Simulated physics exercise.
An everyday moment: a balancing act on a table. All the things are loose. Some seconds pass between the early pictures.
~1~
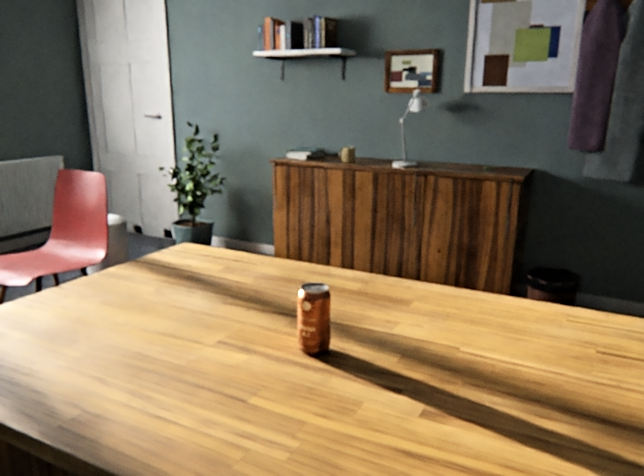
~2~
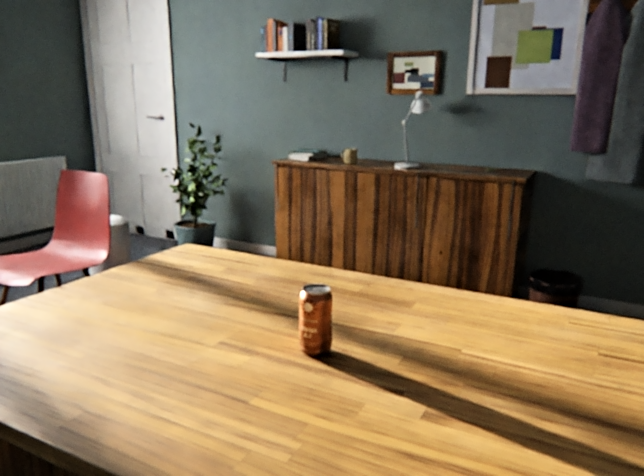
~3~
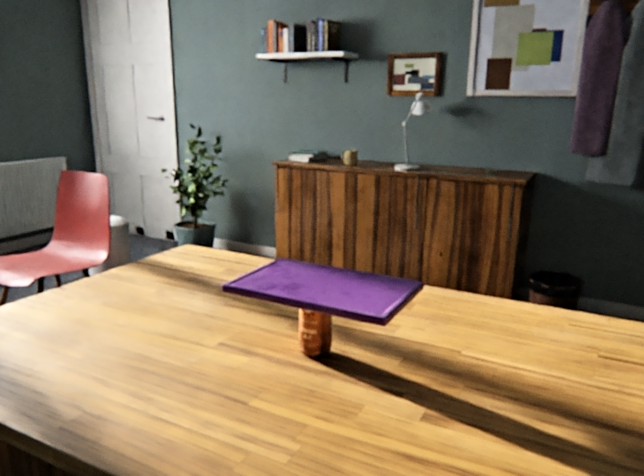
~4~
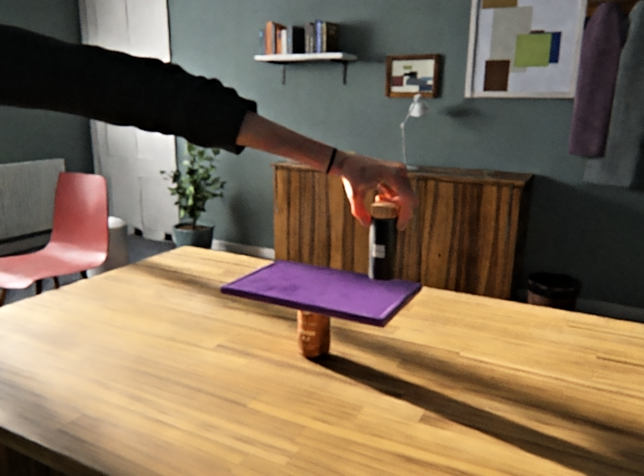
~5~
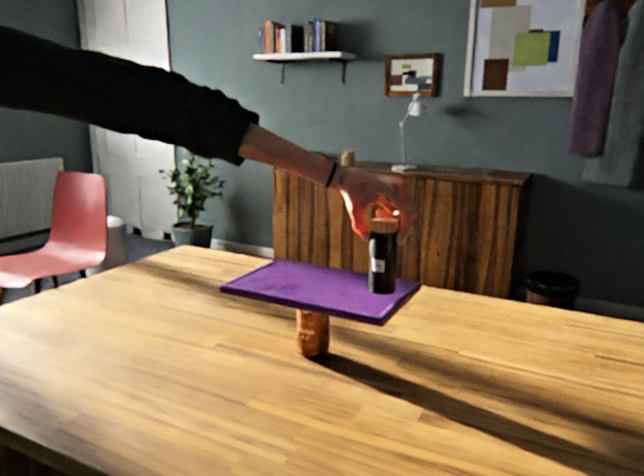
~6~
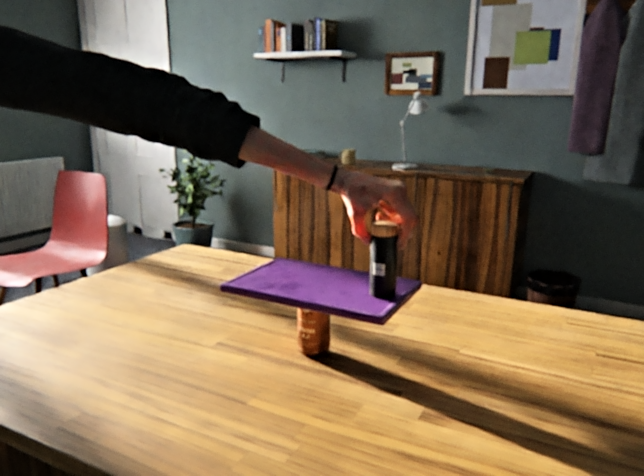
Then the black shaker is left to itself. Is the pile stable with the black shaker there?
Outcome: The stack loses its balance.
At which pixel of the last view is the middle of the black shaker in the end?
Near (541, 391).
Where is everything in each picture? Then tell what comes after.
In the first frame, the last thing is not in view yet.
In the second frame, the last thing is not in view yet.
In the third frame, the last thing is not in view yet; purple lid (324, 287).
The fourth frame shows coming down; black shaker (384, 241); purple lid (323, 289).
The fifth frame shows coming down; black shaker (383, 256); purple lid (322, 288).
The sixth frame shows in place under the hand; black shaker (384, 259); purple lid (322, 286).
Then, 0.40 s later than the last frame, black shaker now fallen; purple lid tilted by 45°.
Then, 0.50 s later than the last frame, purple lid tilted by 49°.
Then, 0.70 s later than the last frame, purple lid now fallen.
Then, 1.00 s later than the last frame, things are still on the move.
When it is over, fallen, purple lid and black shaker; orange can as before. End places, in pixels of the last picture, black shaker near (542, 391). The stack comes apart.
